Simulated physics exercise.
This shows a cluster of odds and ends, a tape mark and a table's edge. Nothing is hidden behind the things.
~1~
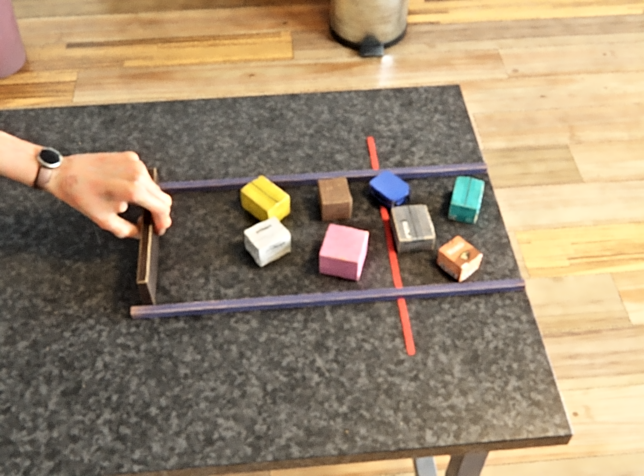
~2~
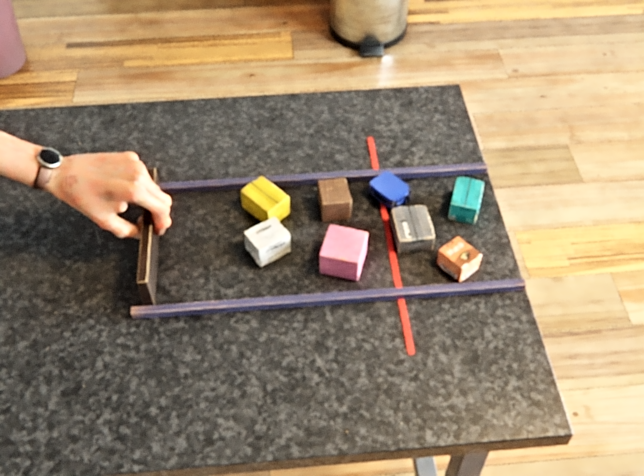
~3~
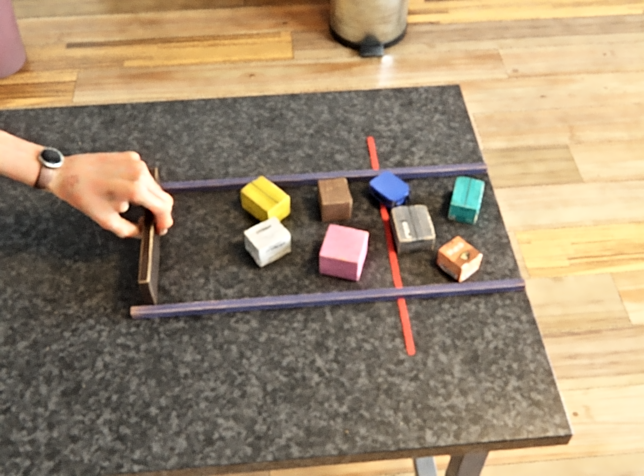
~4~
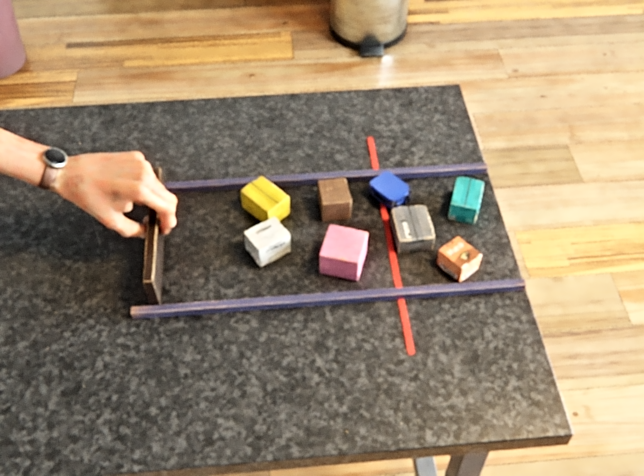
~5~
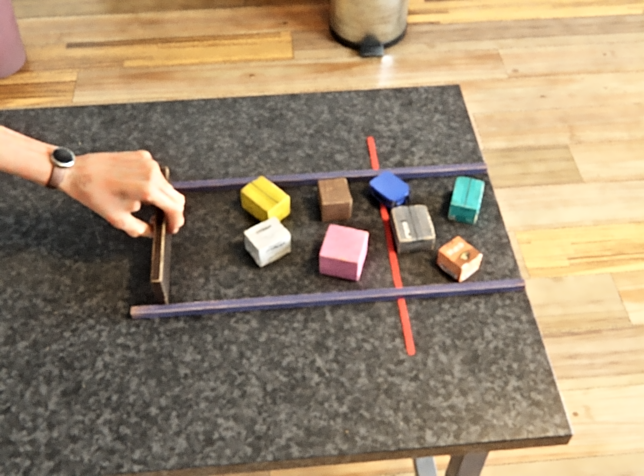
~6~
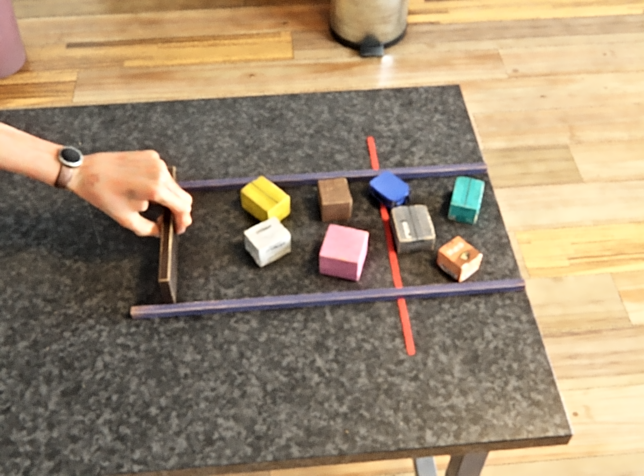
A hand wearing a watch held a dark board upright at the left of a group of small colourful blocks, then slid it slightly to the right between two rails, while the blocks stayed still.
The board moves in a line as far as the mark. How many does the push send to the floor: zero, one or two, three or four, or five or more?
As it turns out, the number that fall off is zero.
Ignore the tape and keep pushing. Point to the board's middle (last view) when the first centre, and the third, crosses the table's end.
About (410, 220), then (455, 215).
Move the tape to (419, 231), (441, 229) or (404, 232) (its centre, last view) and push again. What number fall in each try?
In that order 1, 2 and 0.
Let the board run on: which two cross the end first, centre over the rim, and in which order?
The order is the turquoise box, the blue case.
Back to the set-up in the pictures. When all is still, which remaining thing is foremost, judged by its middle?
That is the turquoise box.
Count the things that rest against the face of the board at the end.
3 of them.
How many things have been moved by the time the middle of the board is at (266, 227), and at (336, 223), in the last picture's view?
By then 2, and 5.
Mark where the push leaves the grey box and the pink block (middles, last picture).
About (443, 226), and the other about (422, 262).
A little later, none off yet; turquoise box at rest near (466, 200); orange box at rest near (459, 259); grey box at rest near (412, 229).
When it is over, the number that fall off is zero.
